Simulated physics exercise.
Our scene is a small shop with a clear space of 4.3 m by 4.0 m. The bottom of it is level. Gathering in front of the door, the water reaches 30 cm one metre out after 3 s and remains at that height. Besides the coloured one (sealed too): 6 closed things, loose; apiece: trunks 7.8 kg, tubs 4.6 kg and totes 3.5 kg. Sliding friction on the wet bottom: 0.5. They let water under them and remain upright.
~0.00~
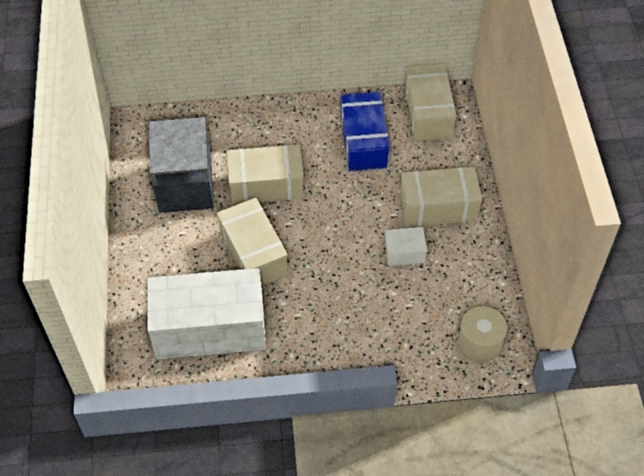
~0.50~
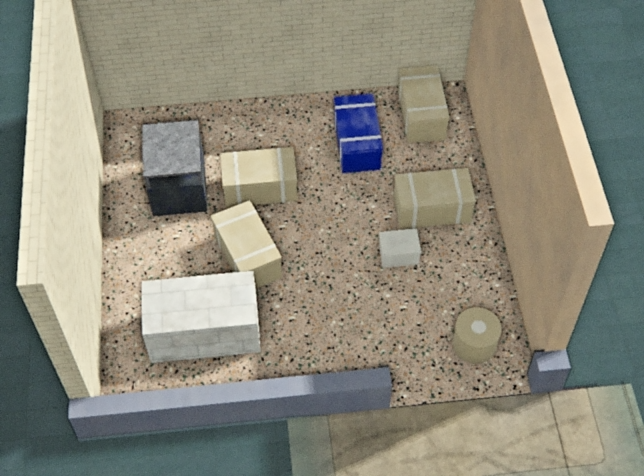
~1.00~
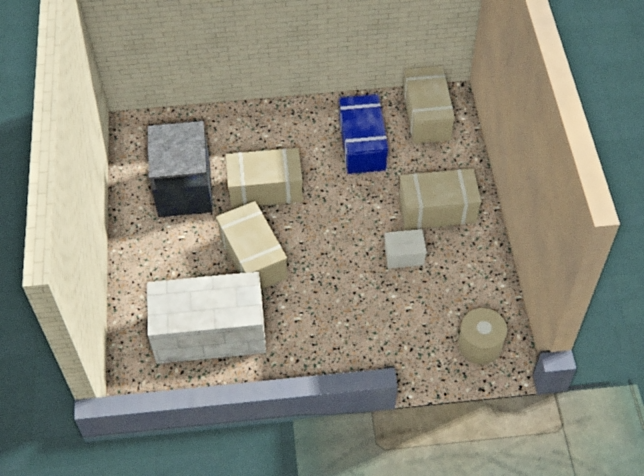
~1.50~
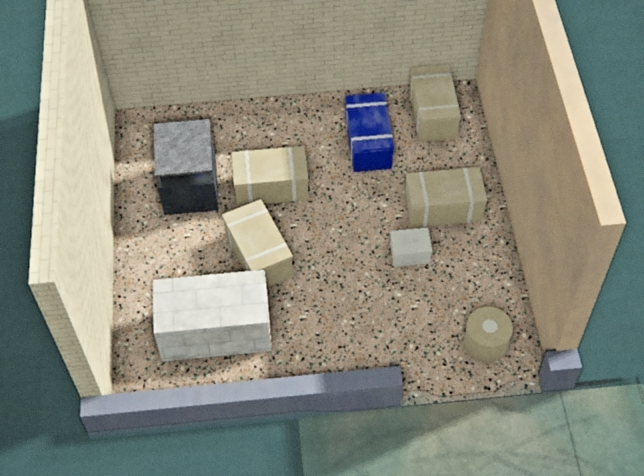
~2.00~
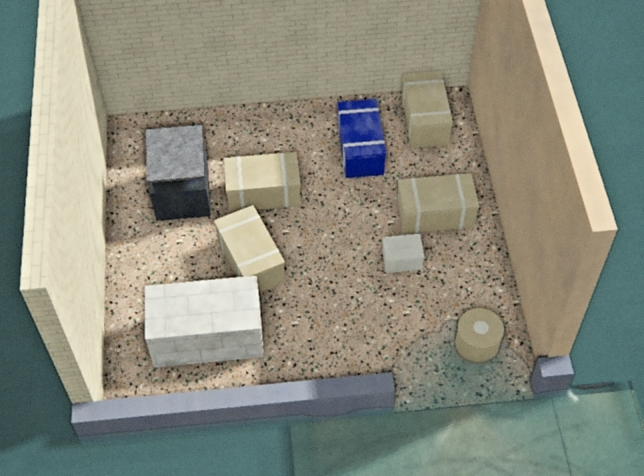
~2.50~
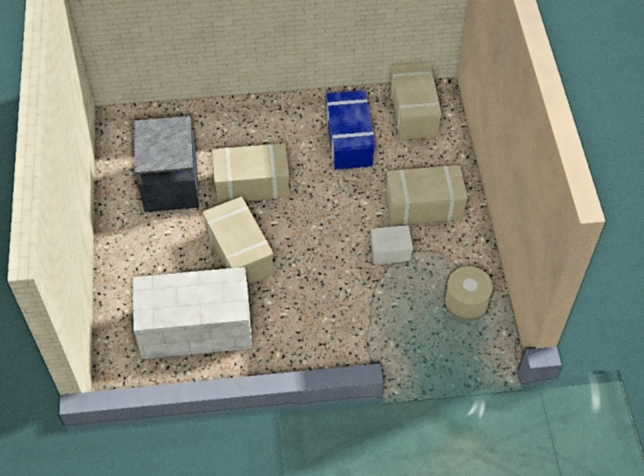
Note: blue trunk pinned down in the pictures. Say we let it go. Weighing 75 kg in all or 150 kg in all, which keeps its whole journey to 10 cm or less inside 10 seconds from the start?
It takes the heavier ballast.
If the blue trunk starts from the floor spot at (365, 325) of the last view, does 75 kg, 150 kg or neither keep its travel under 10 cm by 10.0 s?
Result: Both pass.
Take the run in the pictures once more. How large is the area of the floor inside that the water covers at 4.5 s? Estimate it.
Wet area: Approx. 10.5 m2.
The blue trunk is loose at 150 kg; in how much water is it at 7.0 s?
Depth: Approx. 15 cm.
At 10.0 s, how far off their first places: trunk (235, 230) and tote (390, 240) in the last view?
They've ended up 100 cm and 200 cm away, in that order.
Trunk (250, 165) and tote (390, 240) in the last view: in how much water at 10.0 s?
Around 21 cm and 16 cm.
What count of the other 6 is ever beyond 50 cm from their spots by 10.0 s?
I count 5 of them.
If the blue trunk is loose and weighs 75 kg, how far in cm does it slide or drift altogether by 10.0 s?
Around 140 cm in total.
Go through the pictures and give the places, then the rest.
The first frame shows the blue trunk at (365, 120), on the bottom; 0.0 m2 under water; 0 of 7 have shifted.
The second frame shows the blue trunk at (358, 122), on the bottom; water covers 0.0 m2; 0 of 7 have shifted.
The third frame shows the blue trunk at (363, 123), on the bottom; water covers 0.0 m2; 0 of 7 have shifted.
The fourth frame shows the blue trunk at (369, 121), on the bottom; 0.0 m2 under water; 0 of 7 have shifted.
The fifth frame shows the blue trunk at (361, 127), on the bottom; 0.5 m2 under water; 1 of 7 have shifted.
The sixth frame shows the blue trunk at (350, 119), on the bottom; 1.7 m2 under water; 1 of 7 have shifted.
After 3.5 s the blue trunk would be 0 cm from its start with 75 kg and 0 cm from its start with 150 kg; 0 cm of water round it then.
After 4.5 s the blue trunk would be 0 cm from its start with 75 kg and 0 cm from its start with 150 kg; 8 cm of water round it then.
After 7.0 s the blue trunk would be 20 cm from its start with 75 kg and 0 cm from its start with 150 kg; 15 cm of water round it then.
After 10.0 s the blue trunk would be 129 cm from its start with 75 kg and 0 cm from its start with 150 kg; 19 cm of water round it then.
